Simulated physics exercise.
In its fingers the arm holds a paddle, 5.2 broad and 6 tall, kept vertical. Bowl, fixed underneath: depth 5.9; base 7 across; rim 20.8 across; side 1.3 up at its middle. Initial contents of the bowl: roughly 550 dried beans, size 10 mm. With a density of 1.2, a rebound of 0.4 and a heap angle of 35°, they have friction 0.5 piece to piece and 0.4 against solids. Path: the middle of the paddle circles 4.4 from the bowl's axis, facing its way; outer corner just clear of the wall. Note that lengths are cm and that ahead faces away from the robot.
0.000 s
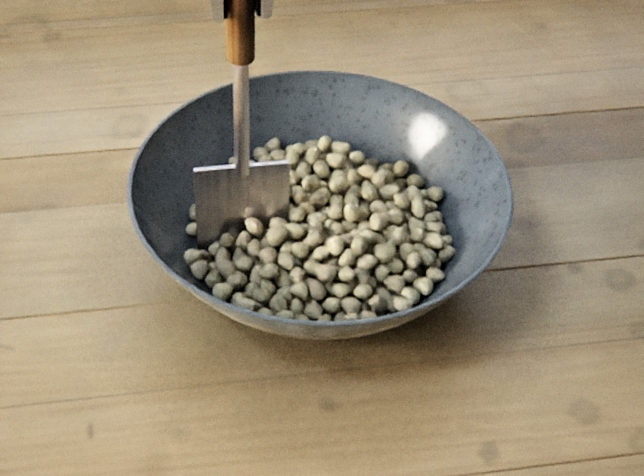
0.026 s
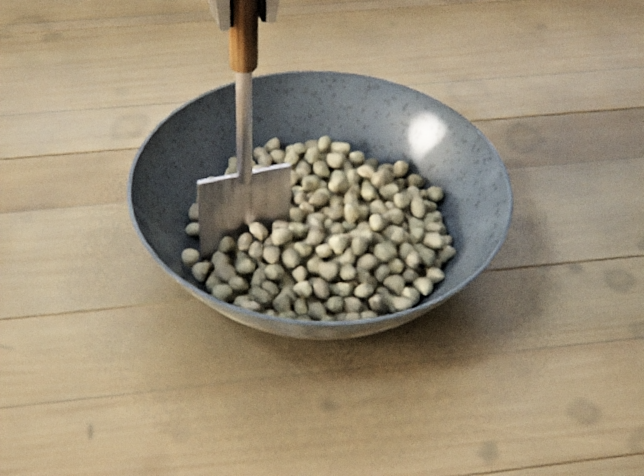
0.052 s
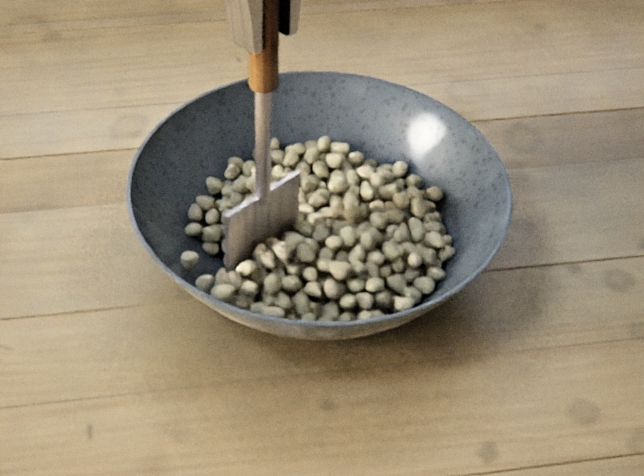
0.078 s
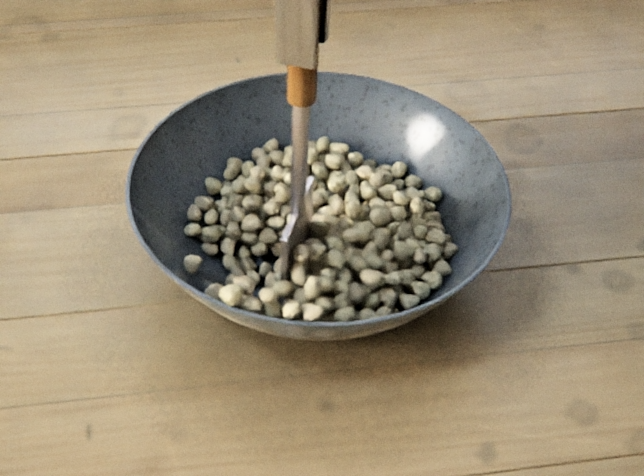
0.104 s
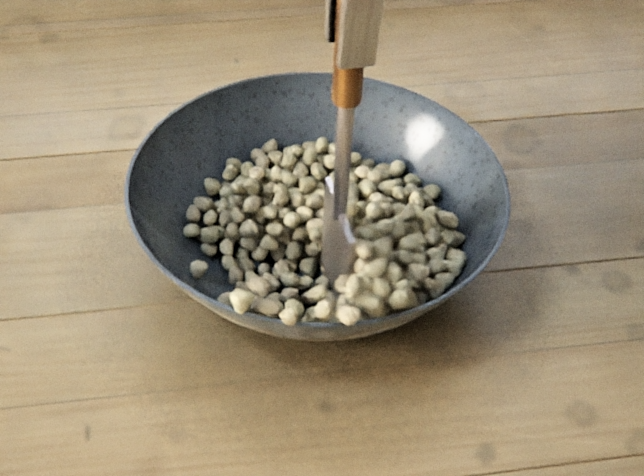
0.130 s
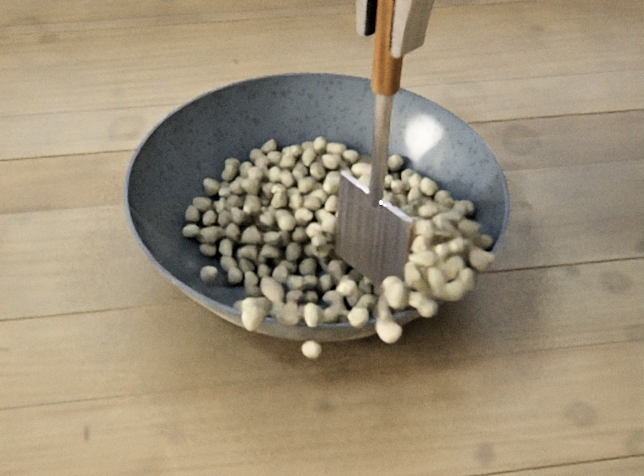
A flat metal paddle, held upright by a robot arm's fingers at the top, barely shifts at first, then sweeps rightward through pale green beans, turning as it goes and pushing some over the near right rim. The speckled blue-grey bowl holding them sits centrally, a bright glint inside its right wall. A still camera looks down from above onto a light wooden plank surface.
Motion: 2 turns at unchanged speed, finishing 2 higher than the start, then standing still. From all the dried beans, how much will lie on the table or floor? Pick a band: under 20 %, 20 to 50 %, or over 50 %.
Band: 20 to 50 %.
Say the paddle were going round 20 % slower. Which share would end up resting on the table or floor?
It would come to around 30 percent.
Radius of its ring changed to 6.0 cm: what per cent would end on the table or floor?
Then some 5 percent.
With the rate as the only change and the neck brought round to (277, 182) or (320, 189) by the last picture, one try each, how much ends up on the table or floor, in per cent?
About 5 per cent, then about 20 per cent.
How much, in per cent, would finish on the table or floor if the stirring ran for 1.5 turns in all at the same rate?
35 %.
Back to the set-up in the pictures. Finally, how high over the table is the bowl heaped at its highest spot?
About 5.0 centimetres.
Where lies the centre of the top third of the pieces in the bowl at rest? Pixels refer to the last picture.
(279, 240).
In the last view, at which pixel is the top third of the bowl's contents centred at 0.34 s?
I'd put it at around (198, 186).
After 0.34 s, 353° round, highest piece 11 above the table; 378 in the bowl, 83 on the table or floor, 88 in flight or on the tool.
After 0.54 s, 223° round, highest piece 6 above the table; 342 in the bowl, 203 on the table or floor, 4 in flight or on the tool.
After 0.85 s, 0° round, highest piece 5 above the table; 342 in the bowl, 207 on the table or floor.
After 1.55 s, 0° round, highest piece 5 above the table; 342 in the bowl, 207 on the table or floor.
In the end, 342 in the bowl, 207 on the table or floor. That is 38 % on the table or floor.
